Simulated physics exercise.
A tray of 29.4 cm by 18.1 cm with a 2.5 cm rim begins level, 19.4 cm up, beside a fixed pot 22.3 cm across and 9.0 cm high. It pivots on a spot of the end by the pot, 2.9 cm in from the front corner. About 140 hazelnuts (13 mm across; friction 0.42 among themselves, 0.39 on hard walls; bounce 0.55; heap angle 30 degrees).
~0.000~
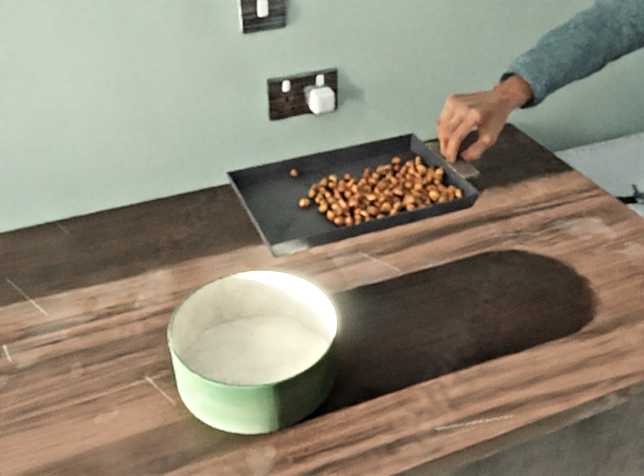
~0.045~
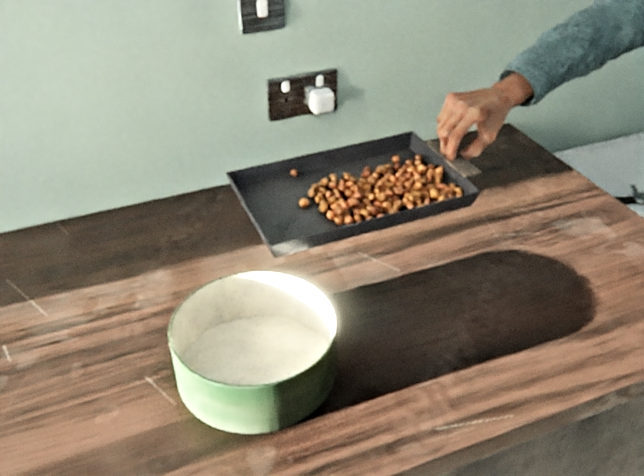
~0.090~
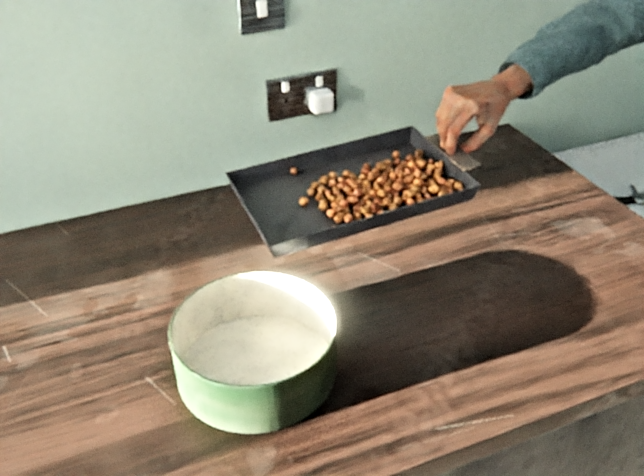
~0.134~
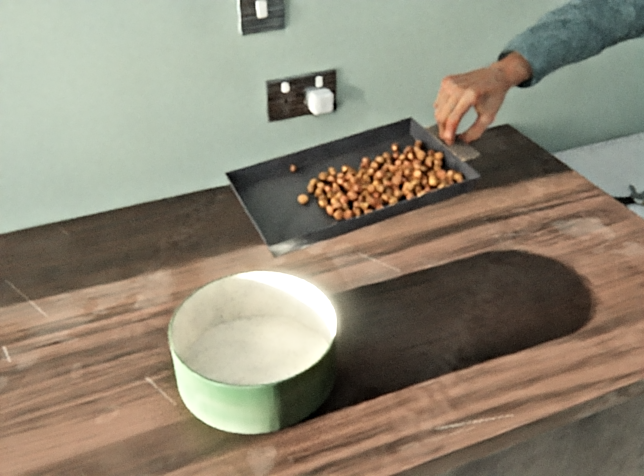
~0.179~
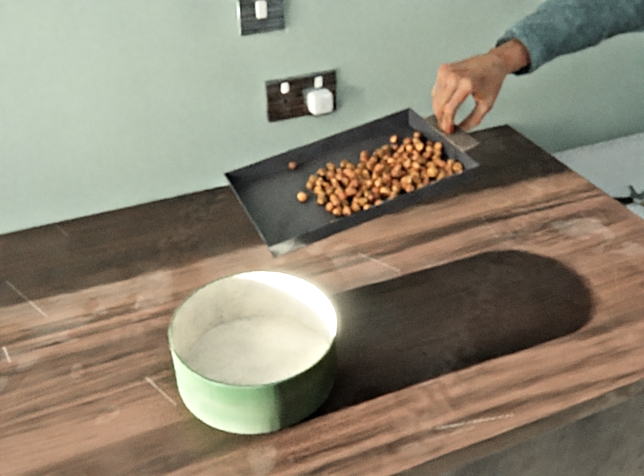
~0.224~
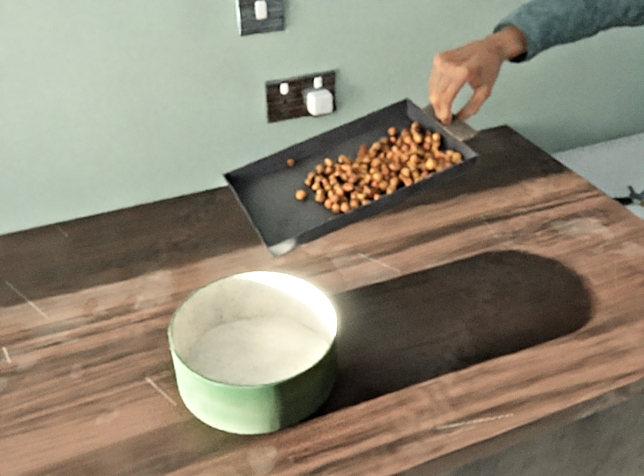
At the start, a dark tray of hazelnuts lies level on a wooden worktop behind a green pot, a hand gripping its right end. The hand then gradually lifts that end, tilting the tray slightly down toward the left, while the nuts stay bunched in place on it.
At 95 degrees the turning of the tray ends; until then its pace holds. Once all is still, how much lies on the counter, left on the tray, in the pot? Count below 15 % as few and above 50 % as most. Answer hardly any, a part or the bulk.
Counter: A part, tray: Hardly any, pot: The bulk.
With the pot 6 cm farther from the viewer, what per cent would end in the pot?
Then about 95 per cent.
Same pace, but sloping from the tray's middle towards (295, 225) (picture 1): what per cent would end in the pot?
Some 95 per cent.
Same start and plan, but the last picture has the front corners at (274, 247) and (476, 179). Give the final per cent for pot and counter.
Pot 80, counter 20.
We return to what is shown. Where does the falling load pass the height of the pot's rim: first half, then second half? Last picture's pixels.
At about (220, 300), then at (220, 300).
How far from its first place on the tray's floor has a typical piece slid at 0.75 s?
Some 16 cm.
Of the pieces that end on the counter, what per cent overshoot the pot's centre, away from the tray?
About 90 per cent.
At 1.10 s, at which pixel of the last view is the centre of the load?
At about (253, 217).
After 0.75 s, tilt 51 degrees; the tray holds 95 %, the pot 0 %.
After 1.10 s, tilt 77 degrees; the tray holds 80 %, the pot 15 %.
After 1.55 s, tilt 95 degrees; the tray holds 10 %, the pot 50 %.
By 2.8 s all is still; counter 30 %, tray 0 %, pot 70 %.
